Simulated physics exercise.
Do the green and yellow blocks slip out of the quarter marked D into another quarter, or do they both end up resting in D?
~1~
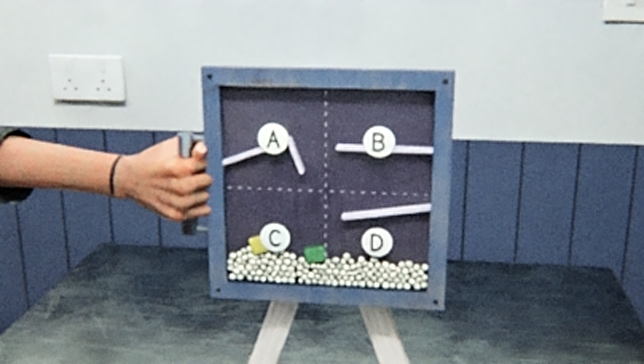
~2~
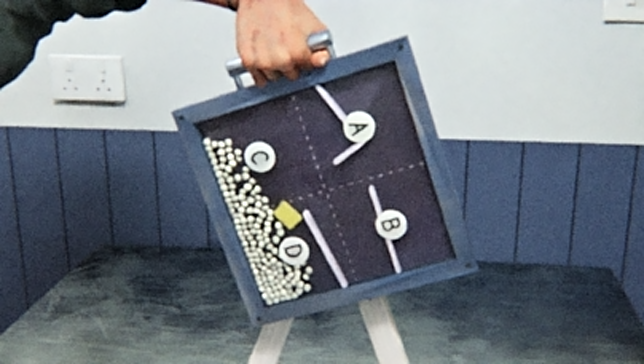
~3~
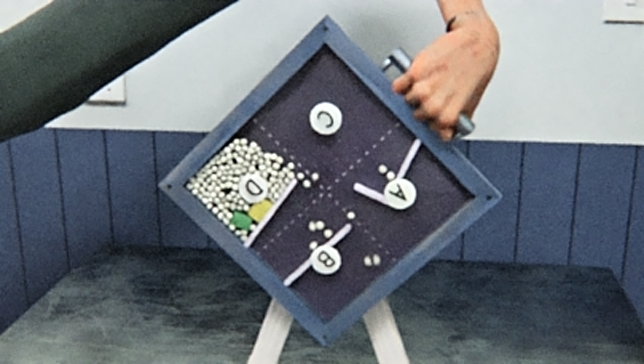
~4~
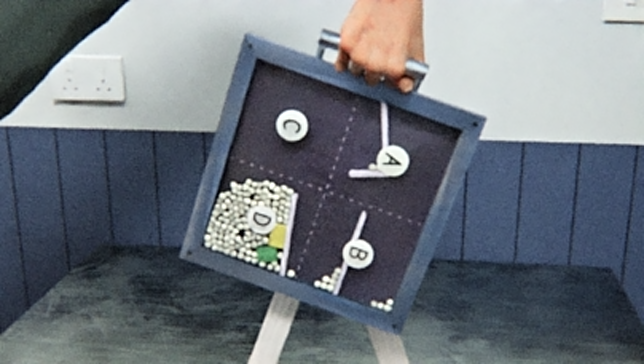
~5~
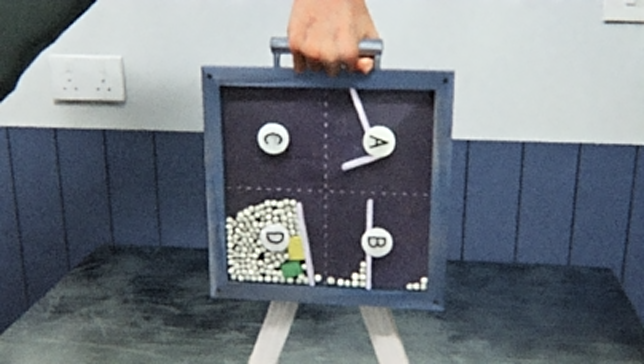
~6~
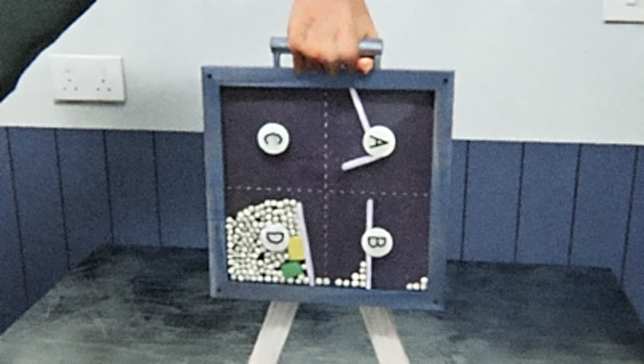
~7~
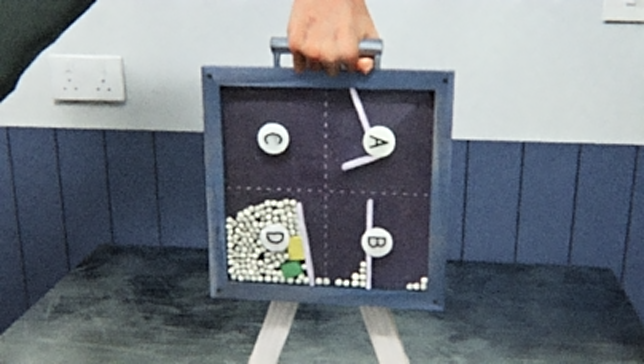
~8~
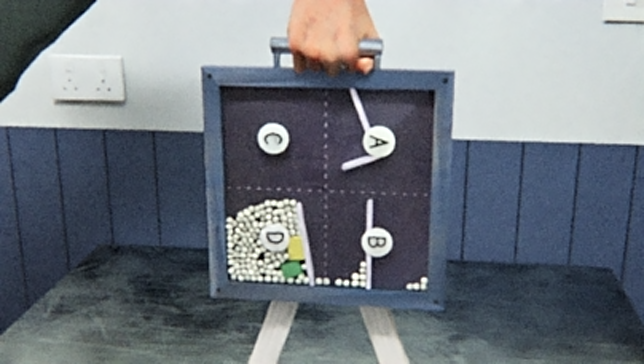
Both the green block and the yellow block end up resting in the quarter marked D, among most of the pellets.
